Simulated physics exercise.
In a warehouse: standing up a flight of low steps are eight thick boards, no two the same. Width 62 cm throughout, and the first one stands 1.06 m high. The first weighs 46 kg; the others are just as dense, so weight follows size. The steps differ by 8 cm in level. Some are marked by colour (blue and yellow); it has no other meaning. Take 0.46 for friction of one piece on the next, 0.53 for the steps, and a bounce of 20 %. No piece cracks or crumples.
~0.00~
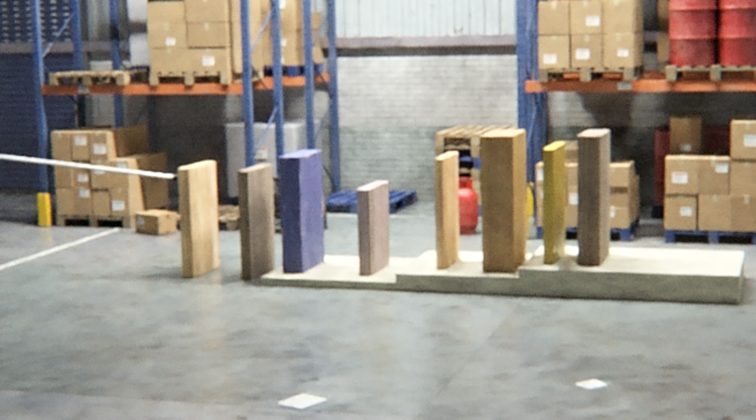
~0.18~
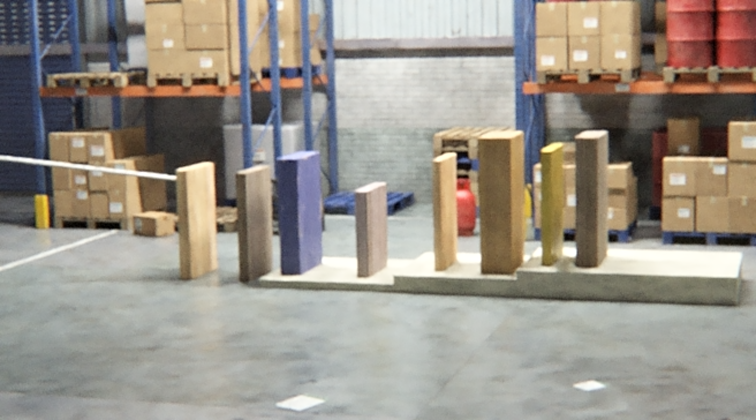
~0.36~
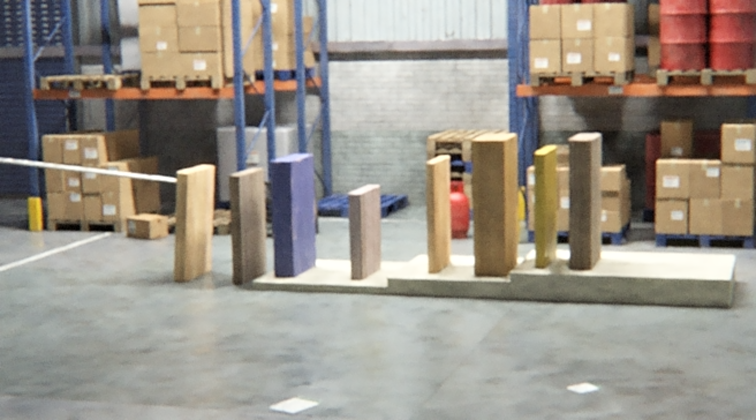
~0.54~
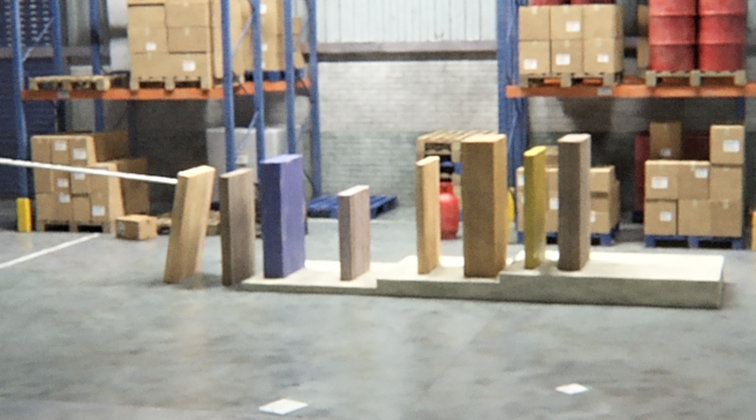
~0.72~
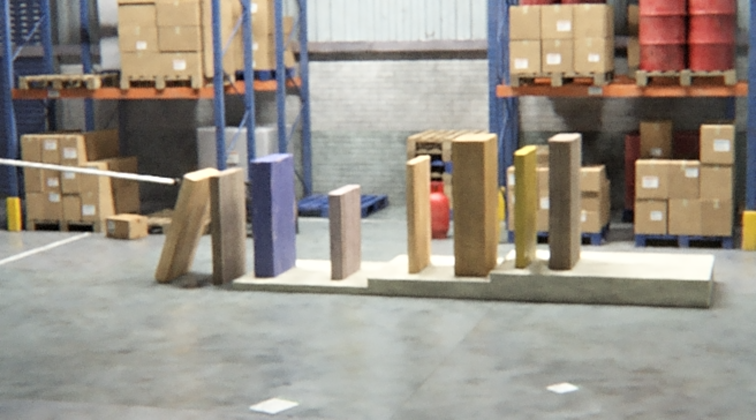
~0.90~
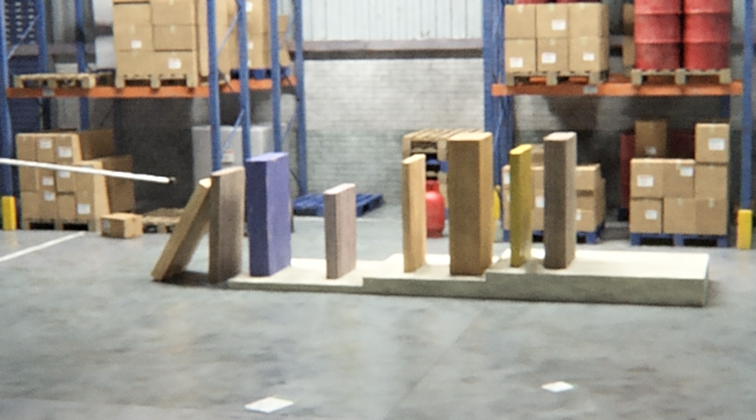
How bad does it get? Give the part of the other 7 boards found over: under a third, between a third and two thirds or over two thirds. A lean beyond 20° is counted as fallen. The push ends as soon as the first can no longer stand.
It comes to between a third and two thirds.
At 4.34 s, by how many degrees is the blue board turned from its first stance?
Some 80°.
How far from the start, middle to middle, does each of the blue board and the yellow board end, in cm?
About: Blue 70, yellow 0.
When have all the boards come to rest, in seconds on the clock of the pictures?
Near 6.0 s.
Around 1.22 s, 1 of the 7 other boards over; blue board tipped 4°.
Around 1.68 s, 2 of the 7 other boards over; blue board tipped 36°.
Around 1.98 s, 3 of the 7 other boards over; blue board tipped 69°.
Around 4.34 s, 3 of the 7 other boards over; blue board lying flat.
Finally (6.2 s), 4 of the 7 other boards over; blue board lying flat; yellow board unmoved. That is 57 per cent. Three left standing. Seen by the last camera, middles, blue board near (335, 250), yellow board near (521, 206).
